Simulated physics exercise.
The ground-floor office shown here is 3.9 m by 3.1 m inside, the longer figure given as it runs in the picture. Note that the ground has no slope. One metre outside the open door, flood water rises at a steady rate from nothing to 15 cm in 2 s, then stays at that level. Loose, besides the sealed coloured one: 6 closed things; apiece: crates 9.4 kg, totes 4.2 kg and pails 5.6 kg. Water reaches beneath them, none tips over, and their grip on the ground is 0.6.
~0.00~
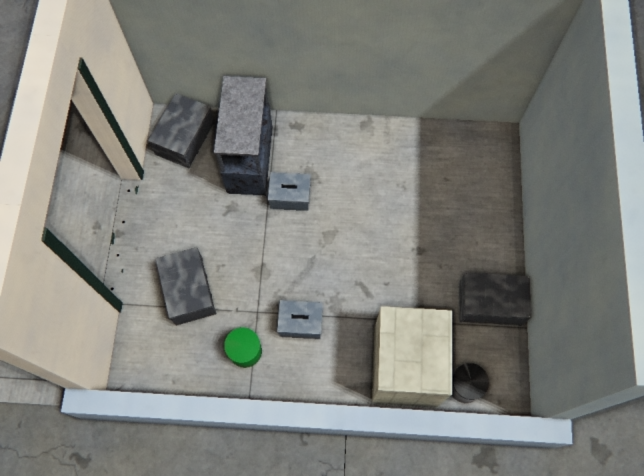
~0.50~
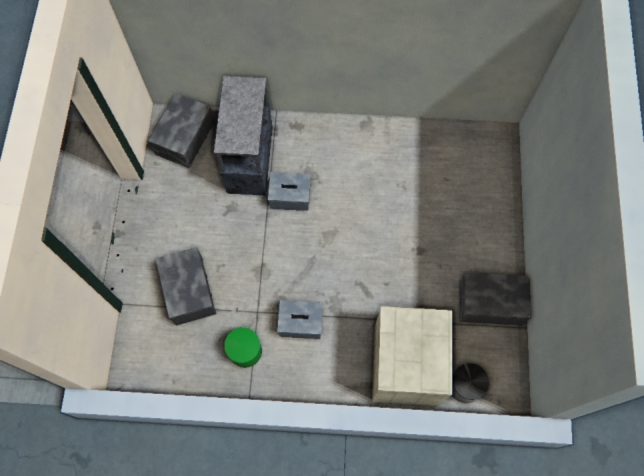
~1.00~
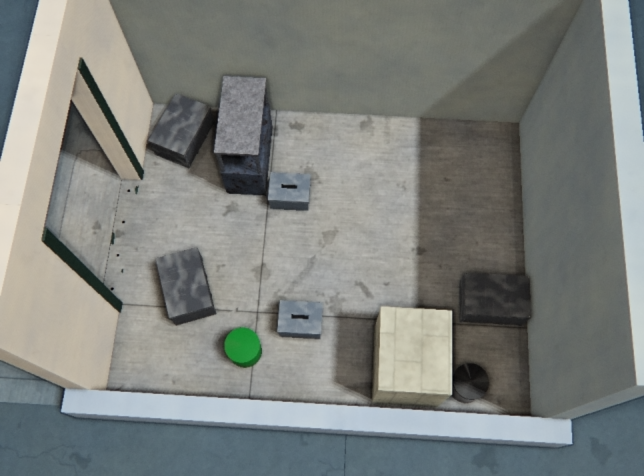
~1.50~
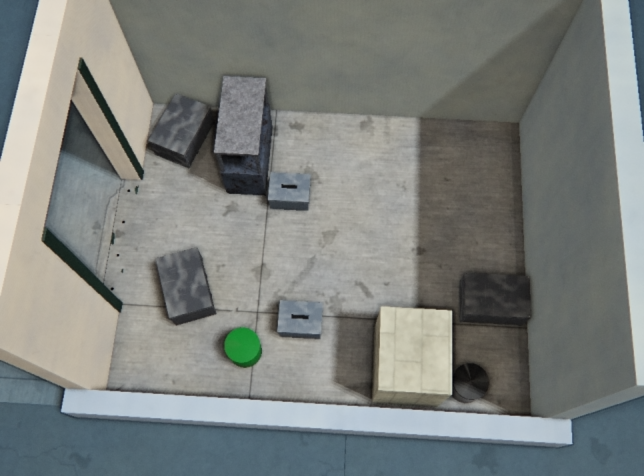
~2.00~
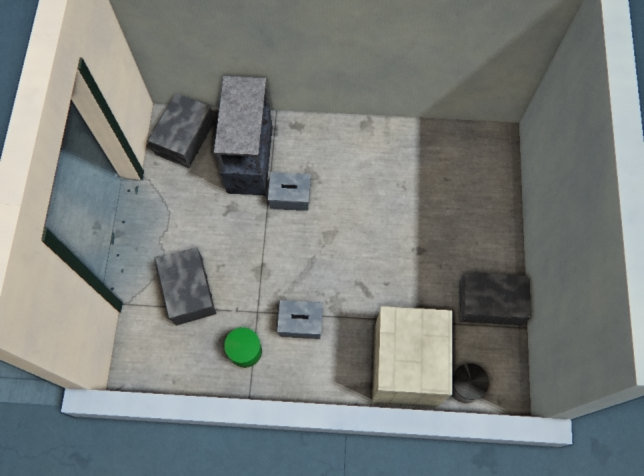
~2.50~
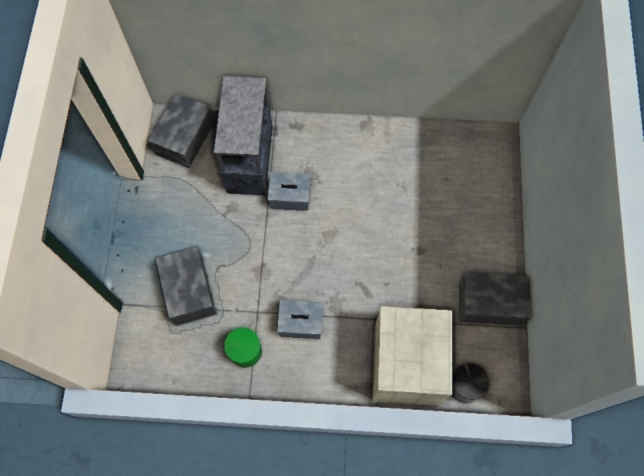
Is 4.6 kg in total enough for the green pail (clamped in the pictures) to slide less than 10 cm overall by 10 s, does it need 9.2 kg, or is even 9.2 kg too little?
It needs 9.2 kg.
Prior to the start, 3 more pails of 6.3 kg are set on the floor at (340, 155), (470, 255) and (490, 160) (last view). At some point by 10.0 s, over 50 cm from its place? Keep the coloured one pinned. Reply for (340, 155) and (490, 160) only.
First stays inside, then exceeds it.
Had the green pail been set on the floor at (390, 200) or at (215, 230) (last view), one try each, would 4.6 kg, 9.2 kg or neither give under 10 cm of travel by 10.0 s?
In turn: Only the heavier mass works; no mass works.
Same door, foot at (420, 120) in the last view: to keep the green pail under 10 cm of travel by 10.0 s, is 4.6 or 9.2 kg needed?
Well, then the greater option is needed.
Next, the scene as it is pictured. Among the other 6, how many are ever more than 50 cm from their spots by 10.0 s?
Tally: 3.
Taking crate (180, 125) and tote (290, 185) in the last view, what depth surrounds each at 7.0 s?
I'd put it at 5 cm and 3 cm respectively.
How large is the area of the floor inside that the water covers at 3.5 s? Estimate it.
Wet area: Approx. 4.5 m2.
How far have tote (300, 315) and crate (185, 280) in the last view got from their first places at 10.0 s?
They sit 50 cm and 200 cm away, in the order given.
After 3.5 s the green pail would be 2 cm from its start with 4.6 kg and 1 cm from its start with 9.2 kg; 0 cm of water round it then.
After 4.5 s the green pail would be 20 cm from its start with 4.6 kg and 1 cm from its start with 9.2 kg; 3 cm of water round it then.
After 7.0 s the green pail would be 69 cm from its start with 4.6 kg and 1 cm from its start with 9.2 kg; 5 cm of water round it then.
After 10.0 s the green pail would be 53 cm from its start with 4.6 kg and 0 cm from its start with 9.2 kg; 8 cm of water round it then.
